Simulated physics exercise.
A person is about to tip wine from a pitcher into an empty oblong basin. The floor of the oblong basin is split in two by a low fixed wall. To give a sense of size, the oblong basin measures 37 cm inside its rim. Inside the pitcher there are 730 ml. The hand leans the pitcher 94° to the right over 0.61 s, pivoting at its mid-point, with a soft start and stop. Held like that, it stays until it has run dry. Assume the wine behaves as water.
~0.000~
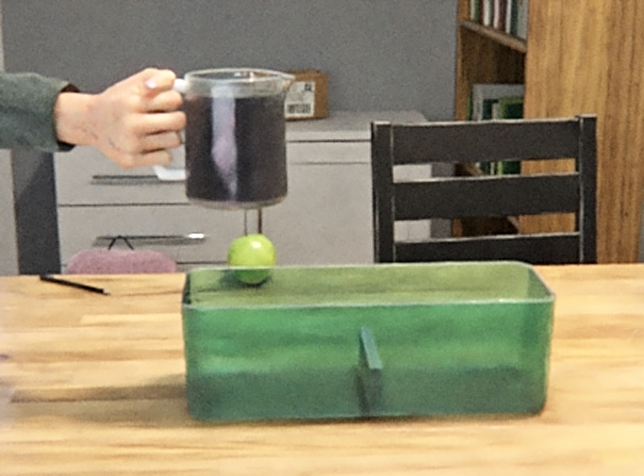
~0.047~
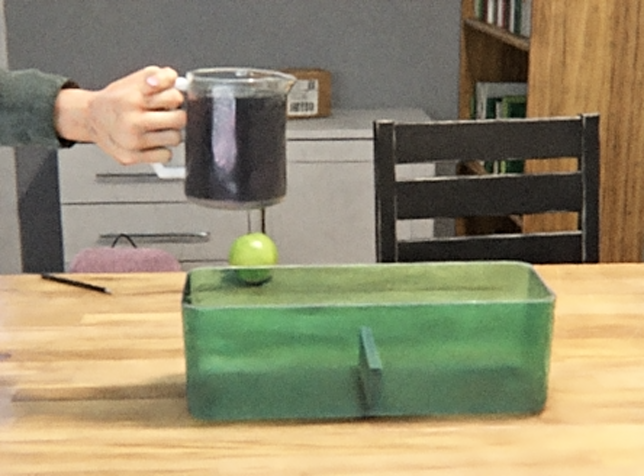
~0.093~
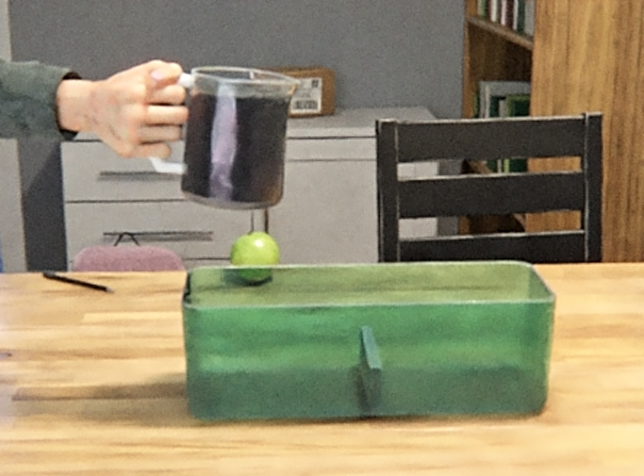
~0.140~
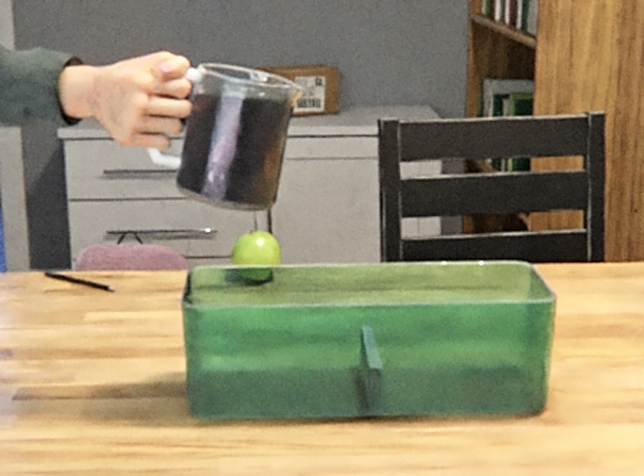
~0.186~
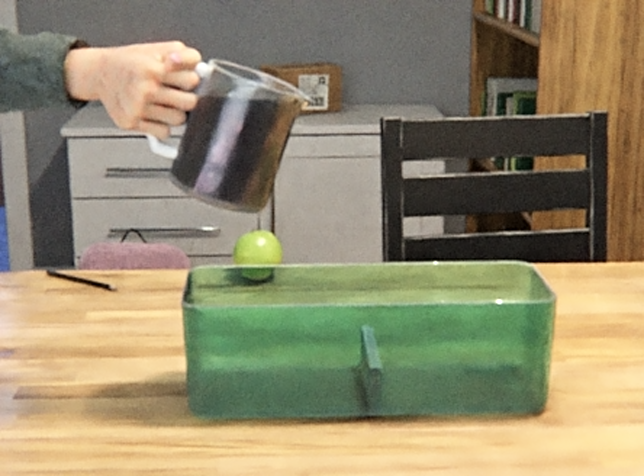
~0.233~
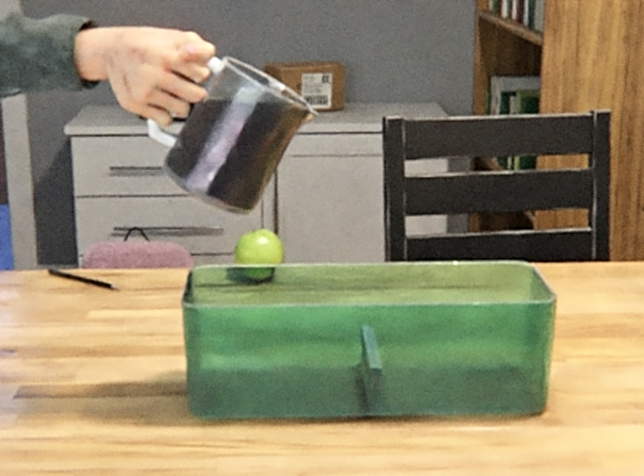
At a light wooden table in a room with drawers, a dark chair and a bookcase, a hand holds a glass pitcher of dark liquid upright above a green oblong basin, near a green ball-like object. The hand then leans the pitcher steadily to the right, and the liquid shifts toward its rim.
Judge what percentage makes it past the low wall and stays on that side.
Some 82 per cent makes it over and stays.
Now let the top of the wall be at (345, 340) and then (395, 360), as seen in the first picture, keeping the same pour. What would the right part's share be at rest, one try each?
95 per cent first, 50 per cent second.
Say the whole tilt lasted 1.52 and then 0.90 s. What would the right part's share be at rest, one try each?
80 and 85 %.
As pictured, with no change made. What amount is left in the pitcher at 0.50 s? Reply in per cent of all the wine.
Close to 72 in a hundred.
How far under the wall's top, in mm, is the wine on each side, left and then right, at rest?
About 44 mm on the left, about 20 mm on the right.
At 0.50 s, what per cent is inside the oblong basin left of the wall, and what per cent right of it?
Left roughly 0, right roughly 5.
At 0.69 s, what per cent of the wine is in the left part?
Roughly 2 percent.
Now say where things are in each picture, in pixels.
It leans 0°; its right rim is at (295, 77); the wine meets the walls at (189, 95) and (281, 93); the oblong basin's rim runs from (185, 289) to (542, 282); the wall's top is at (370, 347), in the first picture.
It leans 1°; its right rim is at (296, 78); the wine meets the walls at (190, 94) and (283, 94), in the second picture.
It leans 5°; its right rim is at (301, 82); the wine meets the walls at (192, 93) and (286, 96), in the third picture.
It leans 12°; its right rim is at (306, 89); the wine meets the walls at (196, 95) and (292, 96), in the fourth picture.
It leans 20°; its right rim is at (313, 100); the wine meets the walls at (196, 107) and (301, 100), in the fifth picture.
It leans 30°; its right rim is at (318, 114); the wine meets the walls at (186, 123) and (309, 102), in the sixth picture.
Then, 0.50 s in, the tilt is 86° and 72 per cent is still to pour, 0 is left of the wall and 5 right of it.
Then, 0.69 s in, the tilt is 94° and 35 per cent is still to pour, 2 is left of the wall and 40 right of it.
Then, 0.89 s in, the tilt is 94° and 16 per cent is still to pour, 3 is left of the wall and 72 right of it.
Then, 1.11 s in, the tilt is 94° and 8 per cent is still to pour, 6 is left of the wall and 82 right of it.
Finally, 15 per cent lies left of the wall, 82 right of it and 1 outside.
